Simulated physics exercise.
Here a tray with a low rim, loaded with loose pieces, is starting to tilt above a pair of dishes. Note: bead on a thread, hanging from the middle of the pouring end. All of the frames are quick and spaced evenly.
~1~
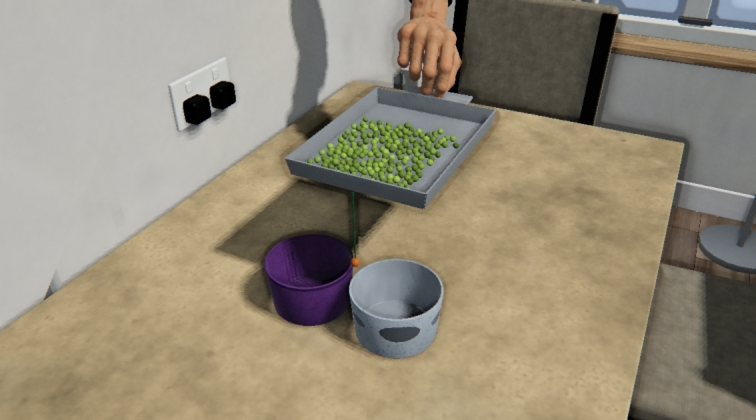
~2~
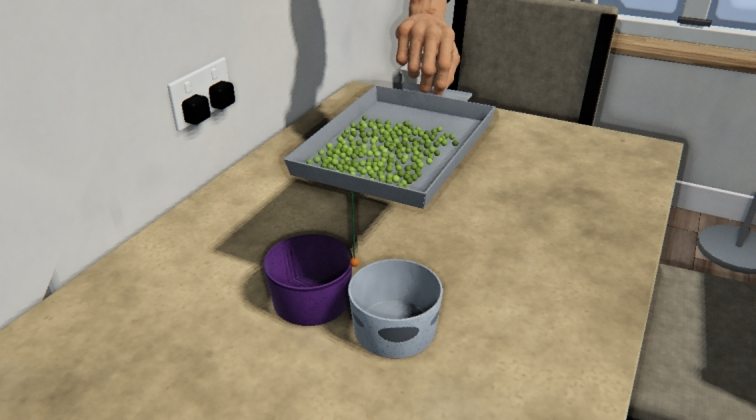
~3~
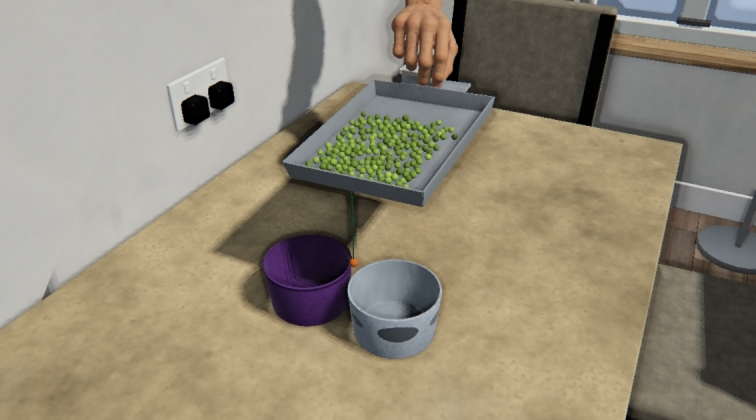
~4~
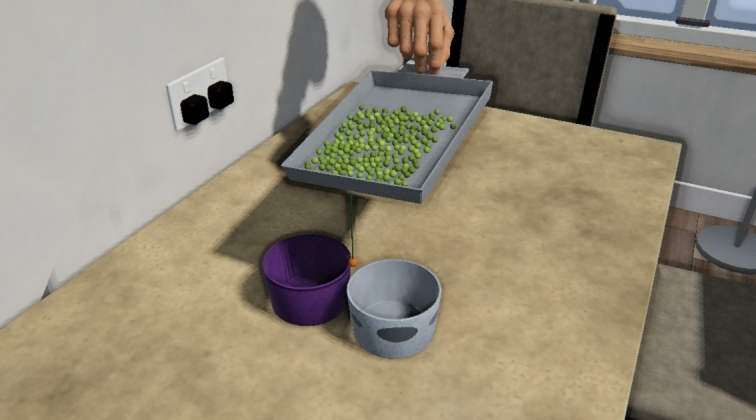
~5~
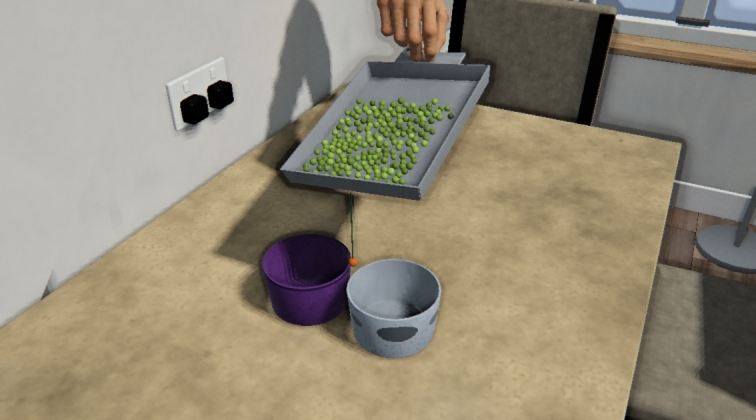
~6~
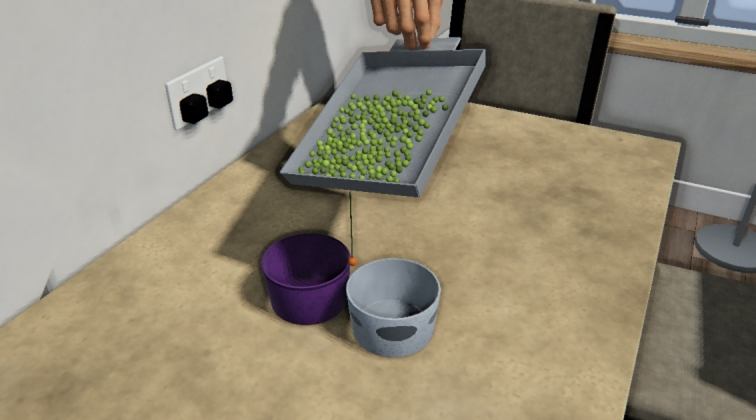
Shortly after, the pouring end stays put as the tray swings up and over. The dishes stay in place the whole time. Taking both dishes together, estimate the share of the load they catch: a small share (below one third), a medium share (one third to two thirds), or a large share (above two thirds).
They catch a large share of it.
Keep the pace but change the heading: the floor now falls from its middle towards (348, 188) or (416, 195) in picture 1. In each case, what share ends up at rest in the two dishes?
Lab note: Try 1 = 30 %, try 2 = 100 %.
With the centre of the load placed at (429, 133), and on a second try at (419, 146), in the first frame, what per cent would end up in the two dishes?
Shares in turn: 80 % and 90 %.
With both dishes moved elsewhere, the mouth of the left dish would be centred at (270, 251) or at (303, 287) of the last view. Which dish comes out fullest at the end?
First the dish on the left, then the left one.
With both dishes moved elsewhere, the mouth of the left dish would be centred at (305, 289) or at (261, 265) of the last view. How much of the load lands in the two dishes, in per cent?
Some 40 percent in the first case, 70 percent in the second.
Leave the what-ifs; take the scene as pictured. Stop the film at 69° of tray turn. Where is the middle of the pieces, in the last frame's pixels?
(330, 149).
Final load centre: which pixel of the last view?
Near (304, 297), more or less.
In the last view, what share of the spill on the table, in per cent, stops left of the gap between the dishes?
Estimate: About 100 per cent.
Soon after the last picture, tray tipped steeply; nearly all on the tray; a stray few in the air.
A little later, tray tipped past a quarter turn; about a third on the tray; about a quarter in the left dish; a stray few outside both; about a third in the air.
Later still, tray tipped past a quarter turn; nearly all in the left dish; a small part outside both.
At rest, tray tipped past a quarter turn; none in the right dish; nearly all in the left dish; a small part outside both.
